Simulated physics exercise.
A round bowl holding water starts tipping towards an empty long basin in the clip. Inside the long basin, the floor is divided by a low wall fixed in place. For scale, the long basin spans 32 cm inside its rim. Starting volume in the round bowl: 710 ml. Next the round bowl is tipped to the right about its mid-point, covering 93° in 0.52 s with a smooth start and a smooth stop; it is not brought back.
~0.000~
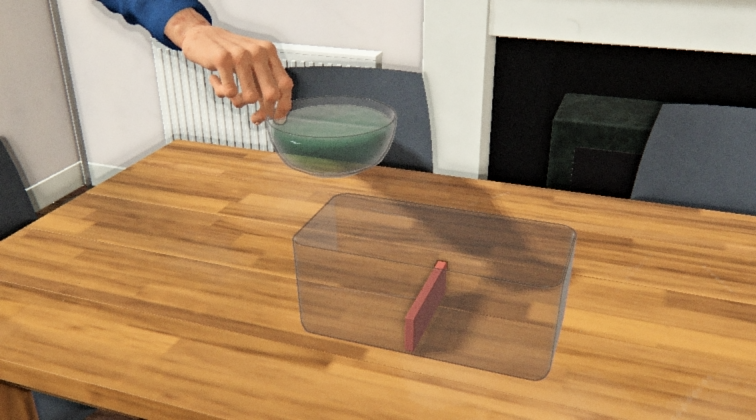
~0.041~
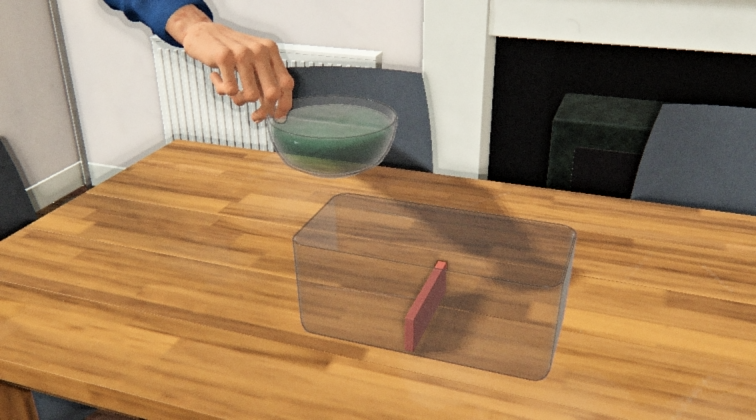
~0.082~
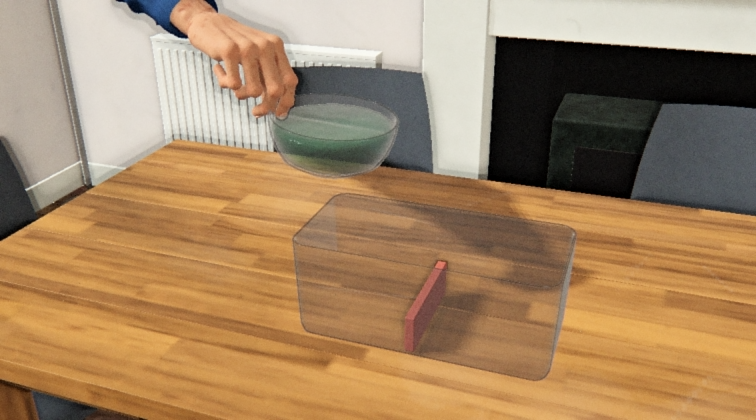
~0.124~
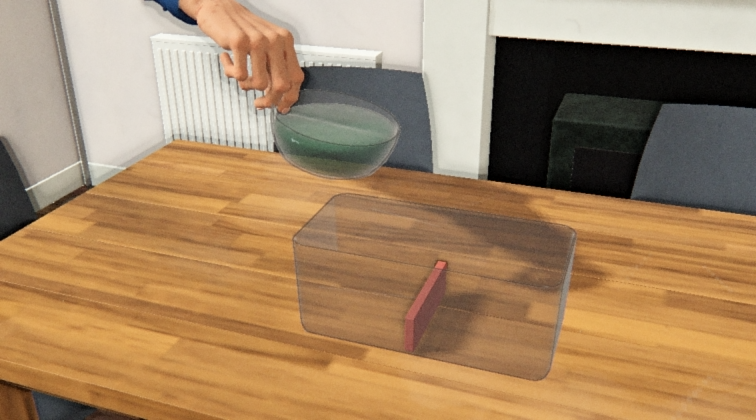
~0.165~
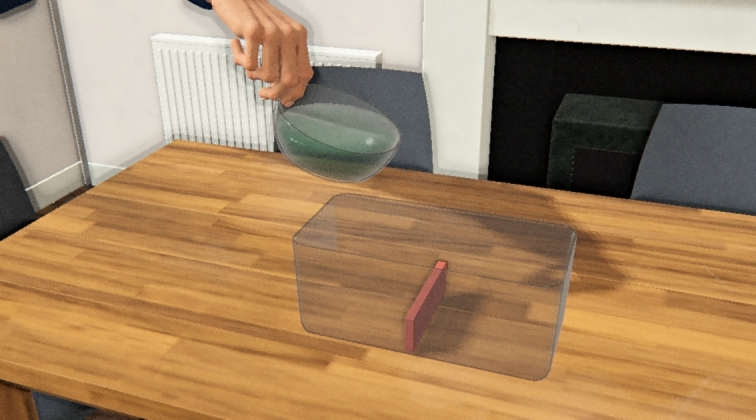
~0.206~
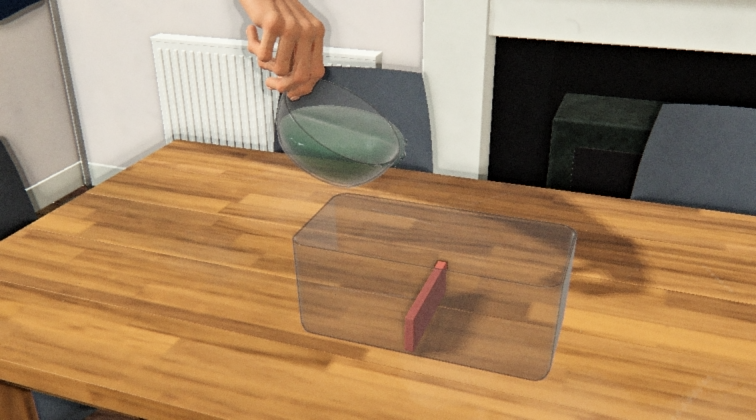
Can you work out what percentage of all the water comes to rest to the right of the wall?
I would put it at 50 per cent.
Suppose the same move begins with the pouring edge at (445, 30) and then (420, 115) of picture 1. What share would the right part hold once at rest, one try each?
Respectively 80 and 80 %.
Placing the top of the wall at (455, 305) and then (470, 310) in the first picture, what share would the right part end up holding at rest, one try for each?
Respectively close to 20 and 25 %.
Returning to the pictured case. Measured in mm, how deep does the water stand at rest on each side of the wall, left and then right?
16 mm left, 16 mm right.
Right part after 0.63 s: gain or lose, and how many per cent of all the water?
Net change: A drop of about 2 %.
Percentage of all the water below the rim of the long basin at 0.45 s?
Near 54 in a hundred.
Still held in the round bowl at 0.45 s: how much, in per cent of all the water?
At that time about 14 in a hundred parts are still held.
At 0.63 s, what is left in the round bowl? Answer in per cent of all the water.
Roughly 2 percent remains.
Then, 0.45 s in, the tilt is 89° and 14 per cent is still to pour, 20 is left of the wall and 34 right of it.
Then, 0.63 s in, the tilt is 93° and 2 per cent is still to pour, 41 is left of the wall and 52 right of it.
Then, 0.82 s in, the tilt is 93° and 0 per cent is still to pour, 47 is left of the wall and 50 right of it.
Then, 1.02 s in, the tilt is 93° and 0 per cent is still to pour, 49 is left of the wall and 50 right of it.
Finally, 49 per cent lies left of the wall, 50 right of it and 1 outside.
